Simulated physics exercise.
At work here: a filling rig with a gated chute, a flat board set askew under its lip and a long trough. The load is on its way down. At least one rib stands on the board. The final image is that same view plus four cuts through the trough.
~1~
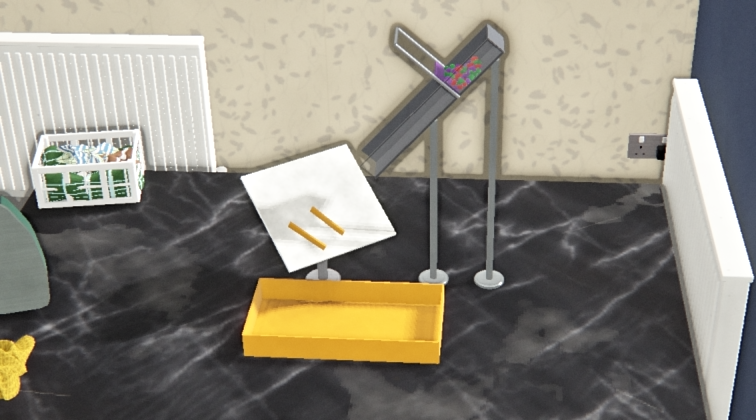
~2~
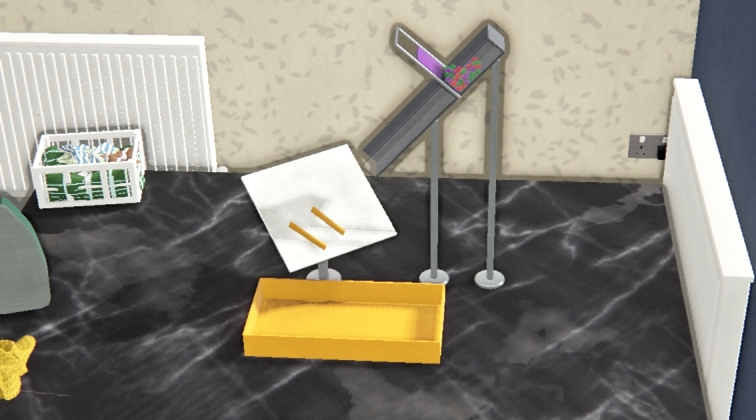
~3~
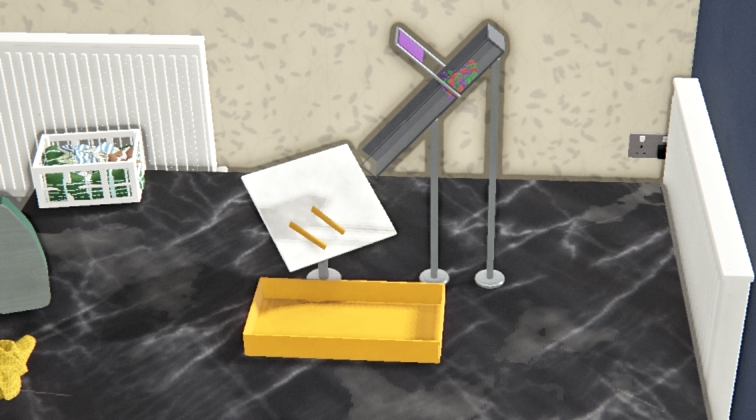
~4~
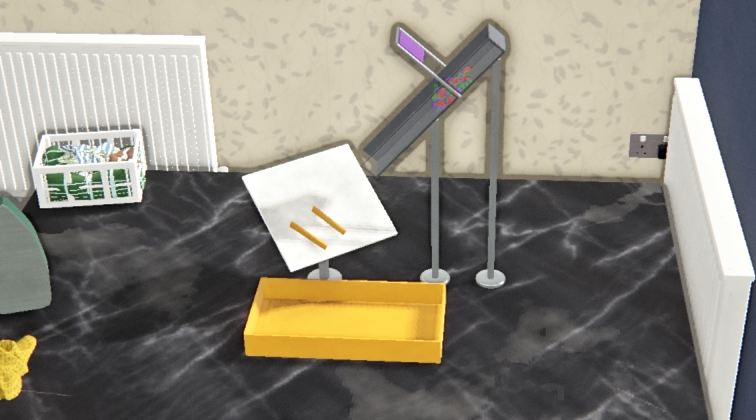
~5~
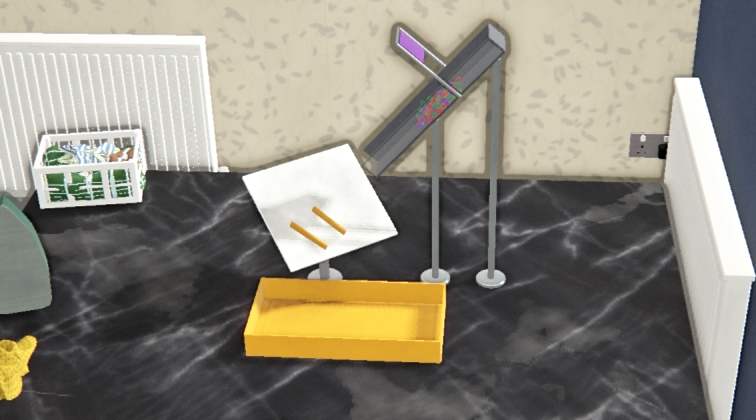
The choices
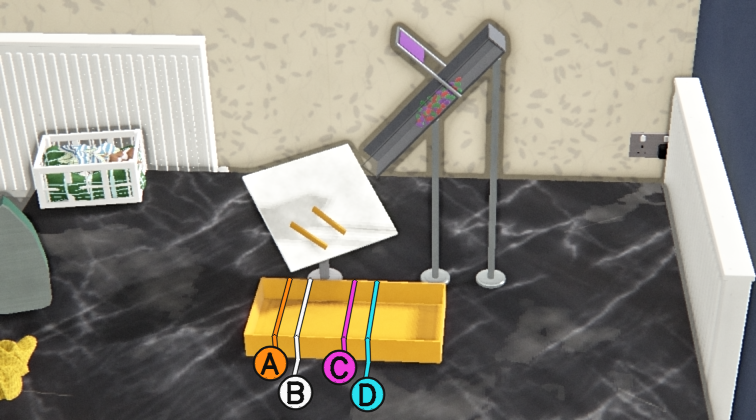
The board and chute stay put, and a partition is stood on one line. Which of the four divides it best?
D beats the others.
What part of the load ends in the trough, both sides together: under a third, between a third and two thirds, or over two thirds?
Over two thirds.
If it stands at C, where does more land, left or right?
Right.
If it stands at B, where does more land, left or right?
Right.
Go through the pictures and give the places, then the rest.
In the first frame, load behind the gate at (461, 75), jelly beans; lip of the chute at (376, 170), sloping steeply.
In the second frame, middle of the board at (320, 205), tilted fairly steeply; middle of its low edge at (345, 252); of its high edge at (295, 160).
In the third frame, front corners of the trough at (244, 334) and (439, 341), empty; front of the load at (448, 93).
In the fourth frame, middle of the load at (448, 93); its front at (438, 108), about a quarter of the way to the lip; rib from (314, 206) to (346, 231); rib from (291, 222) to (328, 246).
In the fifth frame, middle of the load at (439, 100); its front at (421, 124), about half of the way to the lip.
On the marked copy, line A crosses the front rim at (274, 335); line B crosses the front rim at (296, 336); line C crosses the front rim at (343, 338); line D crosses the front rim at (367, 339).
For line A, of what is caught, none on the left of the divider, all on the right.
For line B, of what is caught, none on the left of the divider, all on the right.
For line C, of what is caught, a small part on the left of the divider, nearly all on the right.
For line D, of what is caught, about half on the left of the divider, about half on the right.
